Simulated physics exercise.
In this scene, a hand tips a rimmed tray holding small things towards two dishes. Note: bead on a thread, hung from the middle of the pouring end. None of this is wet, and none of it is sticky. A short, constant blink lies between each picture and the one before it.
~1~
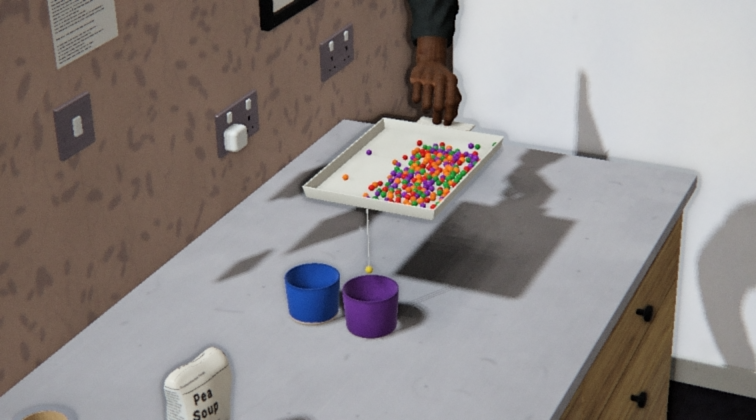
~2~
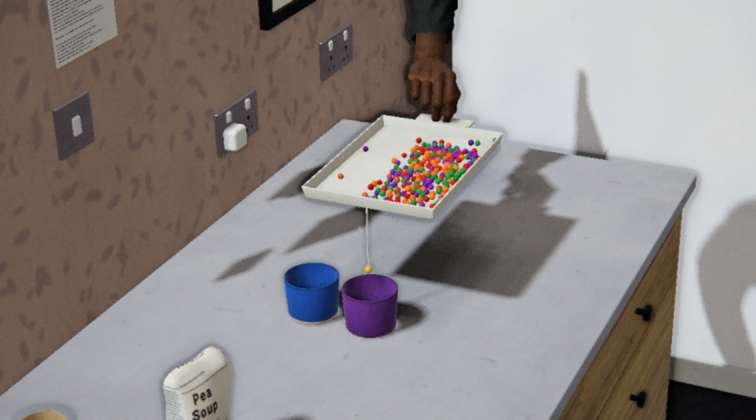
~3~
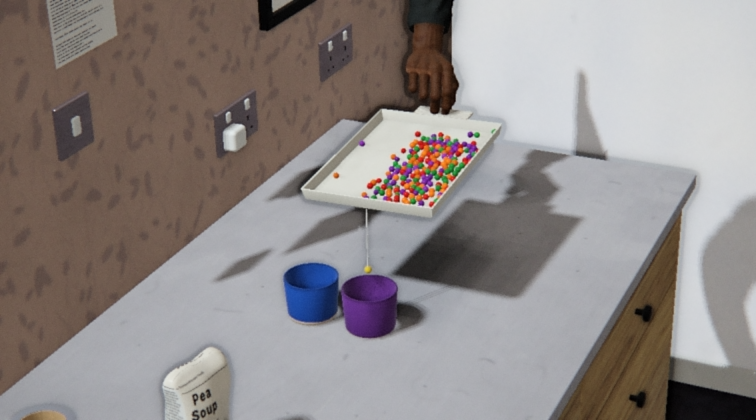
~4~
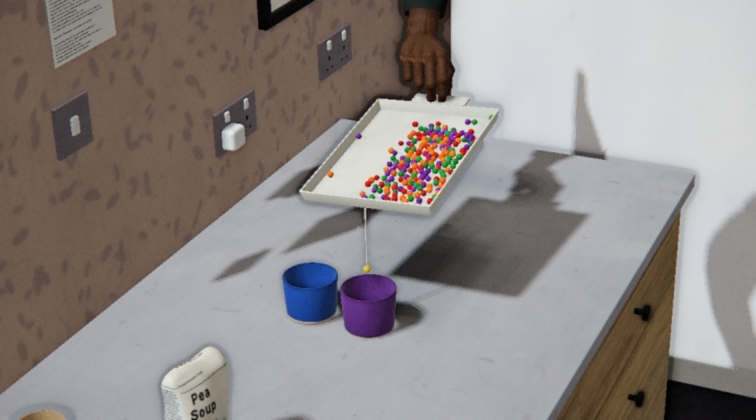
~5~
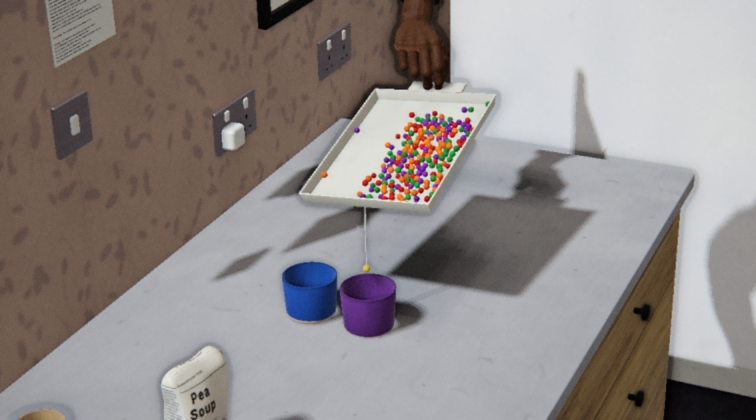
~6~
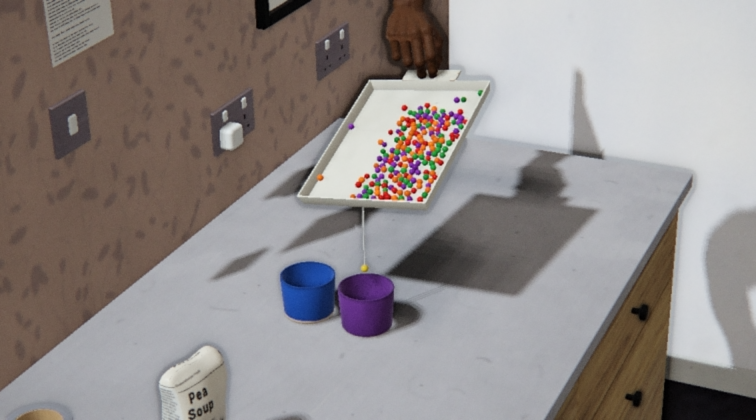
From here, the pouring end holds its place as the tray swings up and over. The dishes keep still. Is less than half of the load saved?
No, more than half is saved.
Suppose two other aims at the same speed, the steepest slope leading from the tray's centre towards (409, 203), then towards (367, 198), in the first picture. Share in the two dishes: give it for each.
The share is 10 per cent in the first and 50 per cent in the second.
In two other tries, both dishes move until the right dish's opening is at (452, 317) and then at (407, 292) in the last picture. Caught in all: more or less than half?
At place one not up to half; at place two not up to half.
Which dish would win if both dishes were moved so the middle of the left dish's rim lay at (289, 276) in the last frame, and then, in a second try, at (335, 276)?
In the first try it's the one on the left, and in the second it's the one on the left.
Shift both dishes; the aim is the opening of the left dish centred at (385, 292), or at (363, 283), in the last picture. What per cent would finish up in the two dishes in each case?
Trial 1 about 0 %, trial 2 about 0 %.
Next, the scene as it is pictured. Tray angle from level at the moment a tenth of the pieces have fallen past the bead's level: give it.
Somewhere near 65 degrees, I'd say.
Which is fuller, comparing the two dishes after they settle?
The winner is the left one.
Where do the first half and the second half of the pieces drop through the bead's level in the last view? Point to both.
Earlier portion about (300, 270); later portion about (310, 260).
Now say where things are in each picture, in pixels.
In the first frame, corners of the pouring end at (307, 186) and (432, 209), level; middle of the load at (427, 175), round plastic beads; left dish at (300, 304); right dish at (359, 317); bead on its thread at (369, 270).
In the second frame, corners of the pouring end at (306, 186) and (431, 208), level; middle of the load at (426, 173).
In the third frame, corners of the pouring end at (305, 188) and (430, 207), tipped barely, lowest at the left corner; middle of the load at (425, 169).
In the fourth frame, corners of the pouring end at (303, 190) and (428, 204), tipped a little, lowest at the left corner; middle of the load at (423, 163).
In the fifth frame, corners of the pouring end at (303, 192) and (427, 202), tipped a little, lowest at the left corner; middle of the load at (420, 157).
In the sixth frame, corners of the pouring end at (301, 194) and (423, 201), tipped clearly, lowest at the left corner; middle of the load at (413, 154), nearly all on the move; left dish at (296, 302); right dish at (355, 315).
Soon, tray tipped steeply; about two thirds on the tray; a small part in the left dish; a small part outside both; a small part in the air.
A while on, tray tipped past a quarter turn; a stray few on the tray; a stray few in the right dish; about two thirds in the left dish; about a quarter outside both; a small part in the air.
Towards the end, tray tipped past a quarter turn; a stray few in the right dish; most in the left dish; about a quarter outside both.
Finally, tray tipped past a quarter turn; a stray few in the right dish; most in the left dish; about a quarter outside both.
